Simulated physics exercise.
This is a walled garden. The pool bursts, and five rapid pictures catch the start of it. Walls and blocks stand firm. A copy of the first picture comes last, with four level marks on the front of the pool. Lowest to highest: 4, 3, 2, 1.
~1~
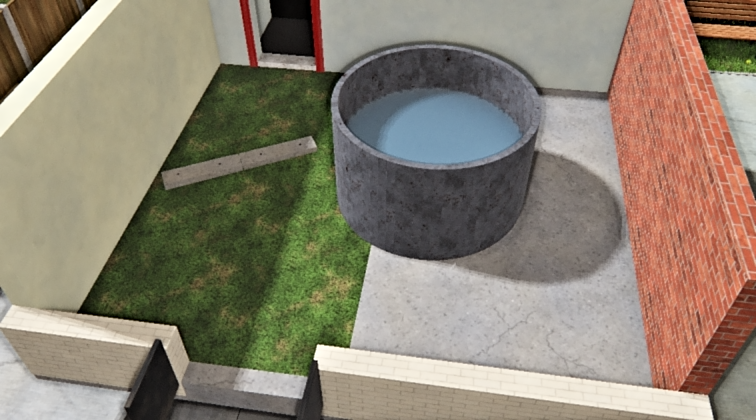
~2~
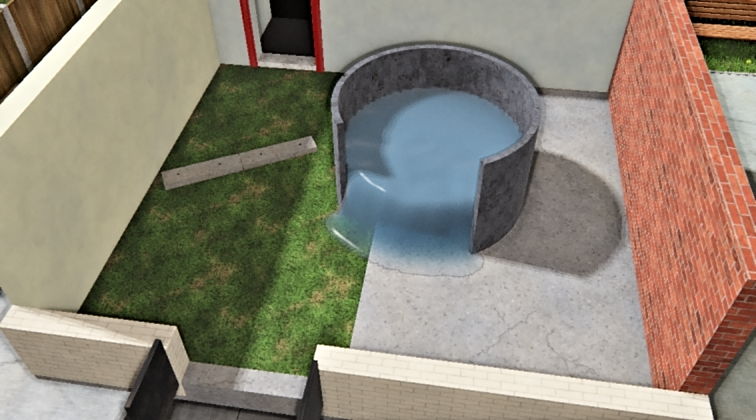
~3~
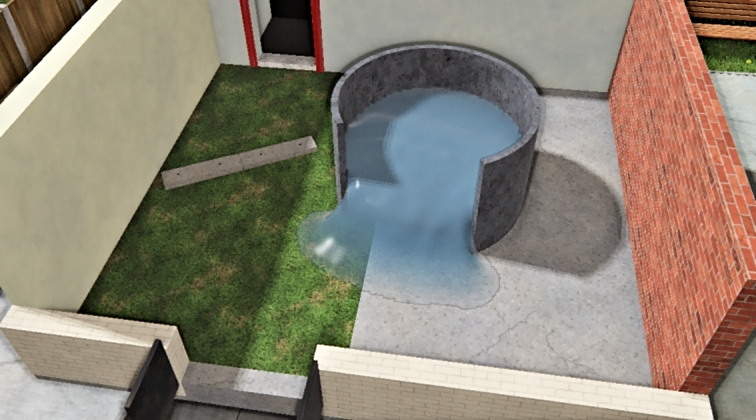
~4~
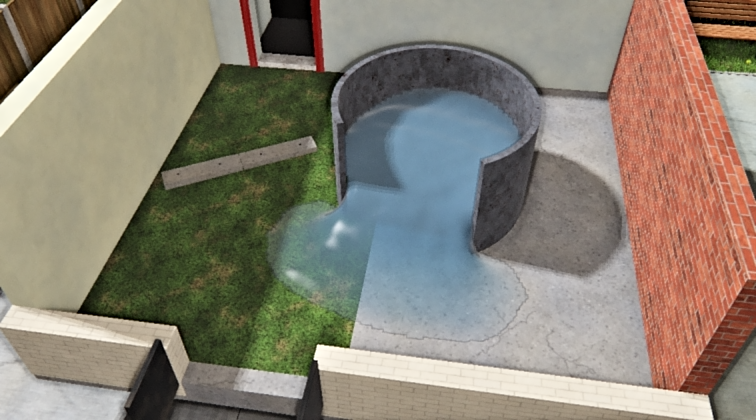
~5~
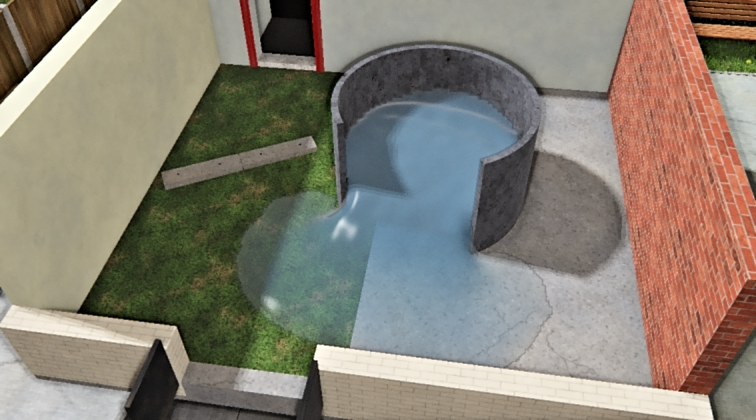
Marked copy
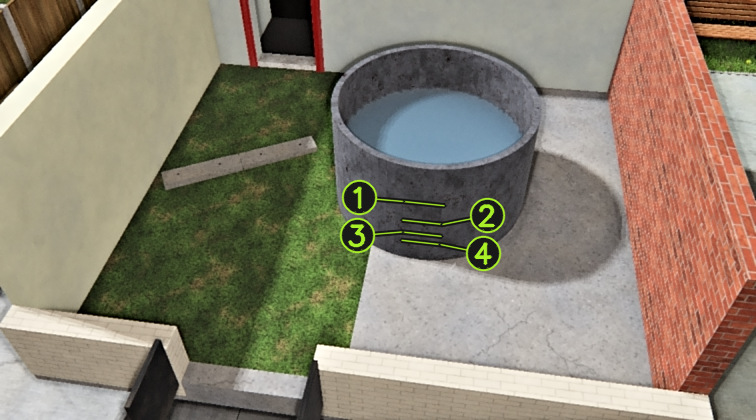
To begin with, water sits still in a round dark grey pool inside a walled garden, between a lawn and paving. The front section of the pool's wall disappears and water pours out through the gap, then spreads forward over the paving and leftward across part of the grass.
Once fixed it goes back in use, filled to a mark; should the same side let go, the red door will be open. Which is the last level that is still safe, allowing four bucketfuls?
1.
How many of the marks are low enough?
All four.
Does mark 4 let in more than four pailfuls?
No, that is safe.
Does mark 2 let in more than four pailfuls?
No, that is safe.
On the marked copy, 1 at (423, 203); 2 at (422, 222); 3 at (421, 234); 4 at (421, 242); from the bottom up 4, 3, 2, 1.
With 1, a splash gets over, under a bucket.
With 2, nothing gets over.
With 3, nothing gets over.
With 4, nothing gets over.
